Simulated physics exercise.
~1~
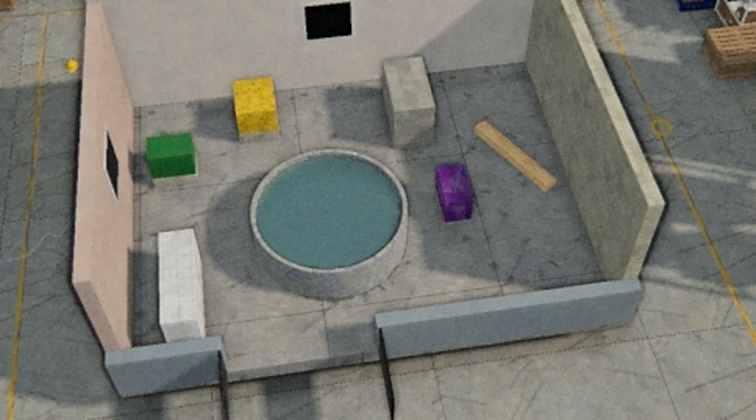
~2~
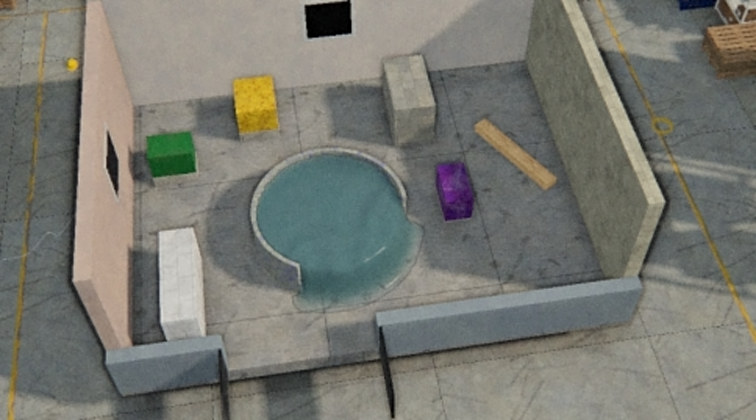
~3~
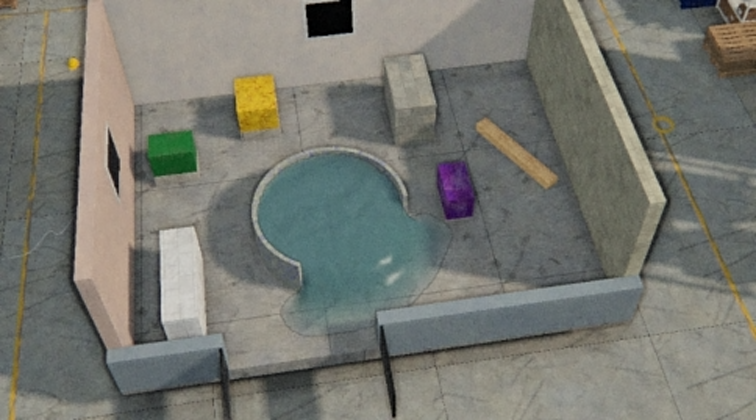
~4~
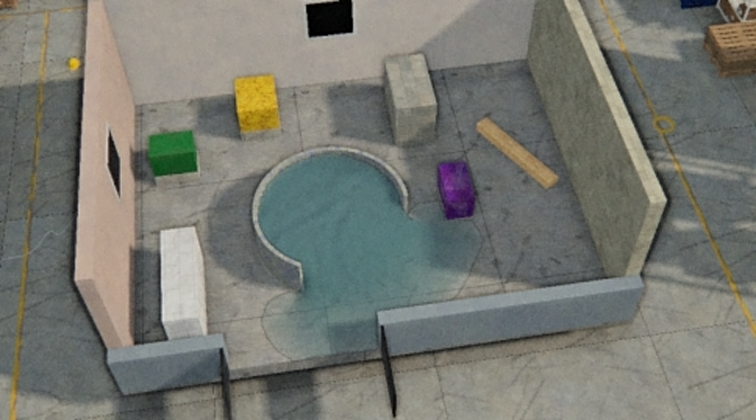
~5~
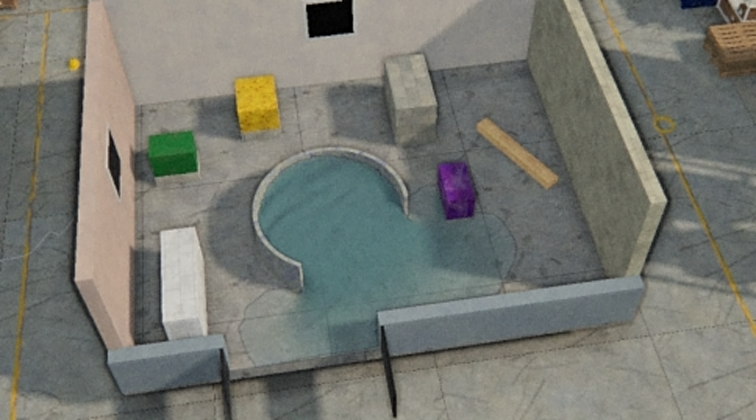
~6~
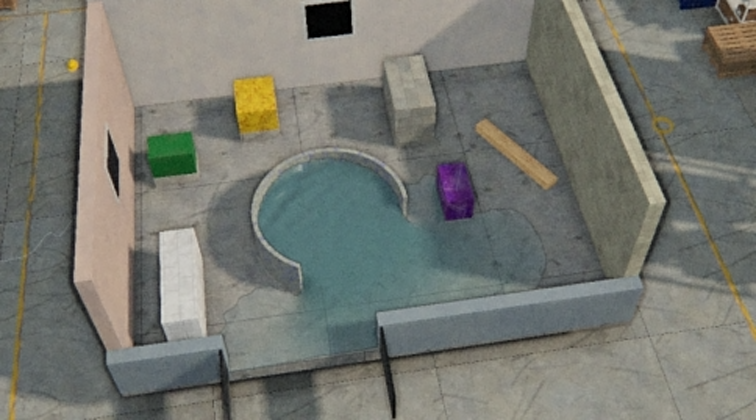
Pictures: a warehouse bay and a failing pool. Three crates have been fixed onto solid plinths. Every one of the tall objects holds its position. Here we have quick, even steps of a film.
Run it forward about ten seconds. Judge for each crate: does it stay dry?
The purple crate: No, it gets wet. The yellow crate: Yes, it stays dry. The green crate: Yes, it stays dry.
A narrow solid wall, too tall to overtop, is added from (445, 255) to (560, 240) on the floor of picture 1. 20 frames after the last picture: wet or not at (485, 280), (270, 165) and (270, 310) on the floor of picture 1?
Taking the three spots in order: Soaked, spared, spared.
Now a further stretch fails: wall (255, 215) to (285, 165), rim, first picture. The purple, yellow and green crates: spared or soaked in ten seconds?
The purple crate is flooded; the yellow crate is flooded; the green crate is flooded.
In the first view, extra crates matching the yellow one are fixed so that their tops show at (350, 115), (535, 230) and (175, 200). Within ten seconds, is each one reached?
Result, in sequence: Is missed, is inundated, is missed.
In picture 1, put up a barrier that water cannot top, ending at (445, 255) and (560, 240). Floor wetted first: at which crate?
It's the purple one.
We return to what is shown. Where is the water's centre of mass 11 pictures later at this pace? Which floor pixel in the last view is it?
About (424, 264) in the last view.
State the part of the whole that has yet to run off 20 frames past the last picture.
I'd put it at about 74 per cent.
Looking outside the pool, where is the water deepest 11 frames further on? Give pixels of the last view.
I'd go with (606, 303) as the deepest place.
A moment on, water covers 30 % of the floor; the purple crate water round its plinth, the yellow crate not reached, the green crate not reached.
Next, water covers 30 % of the floor; the purple crate water round its plinth, the yellow crate not reached, the green crate not reached.
Then, water covers 45 % of the floor; the purple crate water round its plinth, the yellow crate not reached, the green crate not reached.
Later, water covers 65 % of the floor; the purple crate water round its plinth, the yellow crate water round its plinth, the green crate water round its plinth.
In the end, water covers 95 % of the floor; the purple crate was topped, the yellow crate stayed above the water, the green crate stayed above the water.
